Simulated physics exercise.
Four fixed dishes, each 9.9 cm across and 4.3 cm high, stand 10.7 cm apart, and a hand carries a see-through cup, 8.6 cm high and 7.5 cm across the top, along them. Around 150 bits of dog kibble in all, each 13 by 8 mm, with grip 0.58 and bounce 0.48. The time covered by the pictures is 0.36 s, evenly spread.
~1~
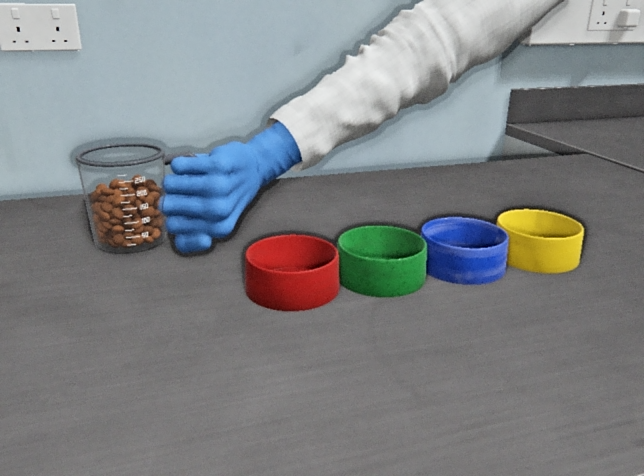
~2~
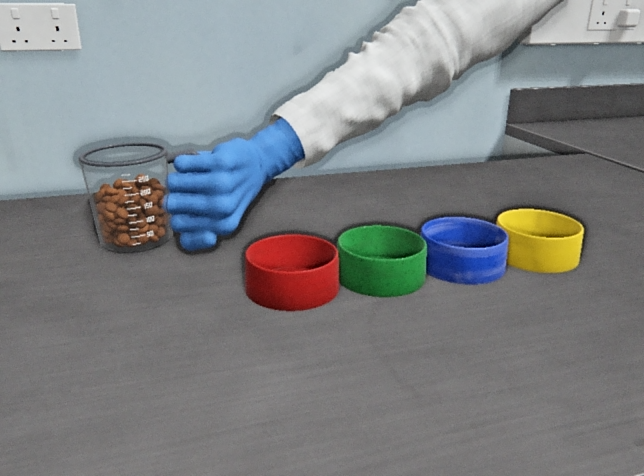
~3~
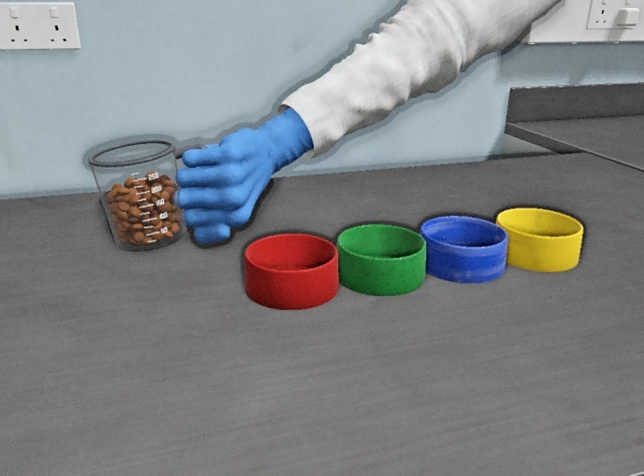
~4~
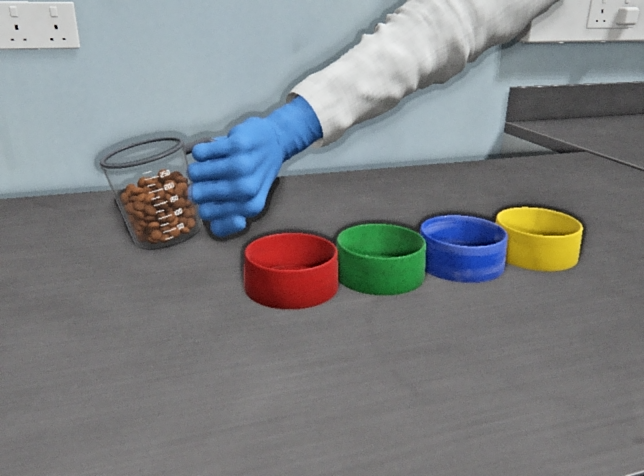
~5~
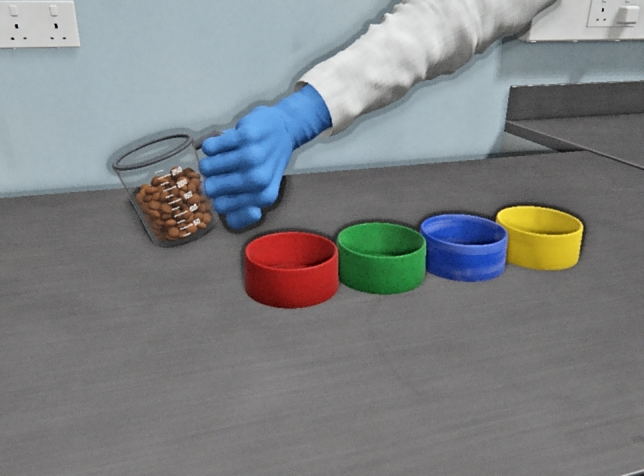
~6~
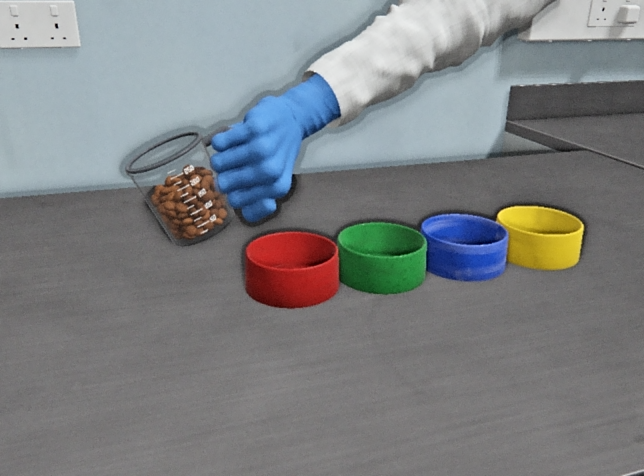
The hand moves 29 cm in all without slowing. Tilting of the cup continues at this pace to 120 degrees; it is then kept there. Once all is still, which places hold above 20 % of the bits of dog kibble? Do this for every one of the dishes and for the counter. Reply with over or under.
Red dish under, blue dish under, green dish over, yellow dish under, counter under.
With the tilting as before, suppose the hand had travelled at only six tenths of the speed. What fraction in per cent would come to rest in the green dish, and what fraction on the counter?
Then the green dish gets 0 and the counter 10.
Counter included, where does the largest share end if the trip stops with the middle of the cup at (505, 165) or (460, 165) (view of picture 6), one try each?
On the first run most goes to green, and on the second to green.
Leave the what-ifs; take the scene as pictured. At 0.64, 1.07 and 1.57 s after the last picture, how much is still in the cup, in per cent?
In turn: 100, 100, 30.
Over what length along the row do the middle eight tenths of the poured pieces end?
The stretch is around 5 cm long.
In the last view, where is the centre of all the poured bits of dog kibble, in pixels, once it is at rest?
About (371, 259).
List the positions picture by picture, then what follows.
The first frame shows cup at (127, 198), tilt 0 degrees, lip at (78, 157), moved 0.0 cm; middle of the pieces at (131, 215); red dish at (292, 253); green dish at (382, 243); blue dish at (464, 233); yellow dish at (540, 224).
The second frame shows cup at (131, 197), tilt 2 degrees, lip at (81, 158), moved 0.4 cm; middle of the pieces at (135, 214).
The third frame shows cup at (142, 196), tilt 6 degrees, lip at (90, 160), moved 1.5 cm; middle of the pieces at (148, 212).
The fourth frame shows cup at (156, 194), tilt 11 degrees, lip at (102, 162), moved 2.9 cm; middle of the pieces at (163, 209).
The fifth frame shows cup at (170, 192), tilt 17 degrees, lip at (114, 165), moved 4.2 cm; middle of the pieces at (178, 207).
The sixth frame shows cup at (184, 190), tilt 22 degrees, lip at (127, 169), moved 5.5 cm; middle of the pieces at (194, 205); red dish at (292, 250); green dish at (382, 239); blue dish at (464, 230); yellow dish at (540, 221).
Then, 0.64 s after the last picture, tilt 68 degrees; cup holds 100 %.
Then, 1.07 s after the last picture, tilt 99 degrees; cup holds 100 %.
Then, 1.57 s after the last picture, tilt 120 degrees; cup holds 30 %, green 65 %.
In the end, red 0 %, blue 0 %, green 95 %, yellow 0 %, counter 5 %.
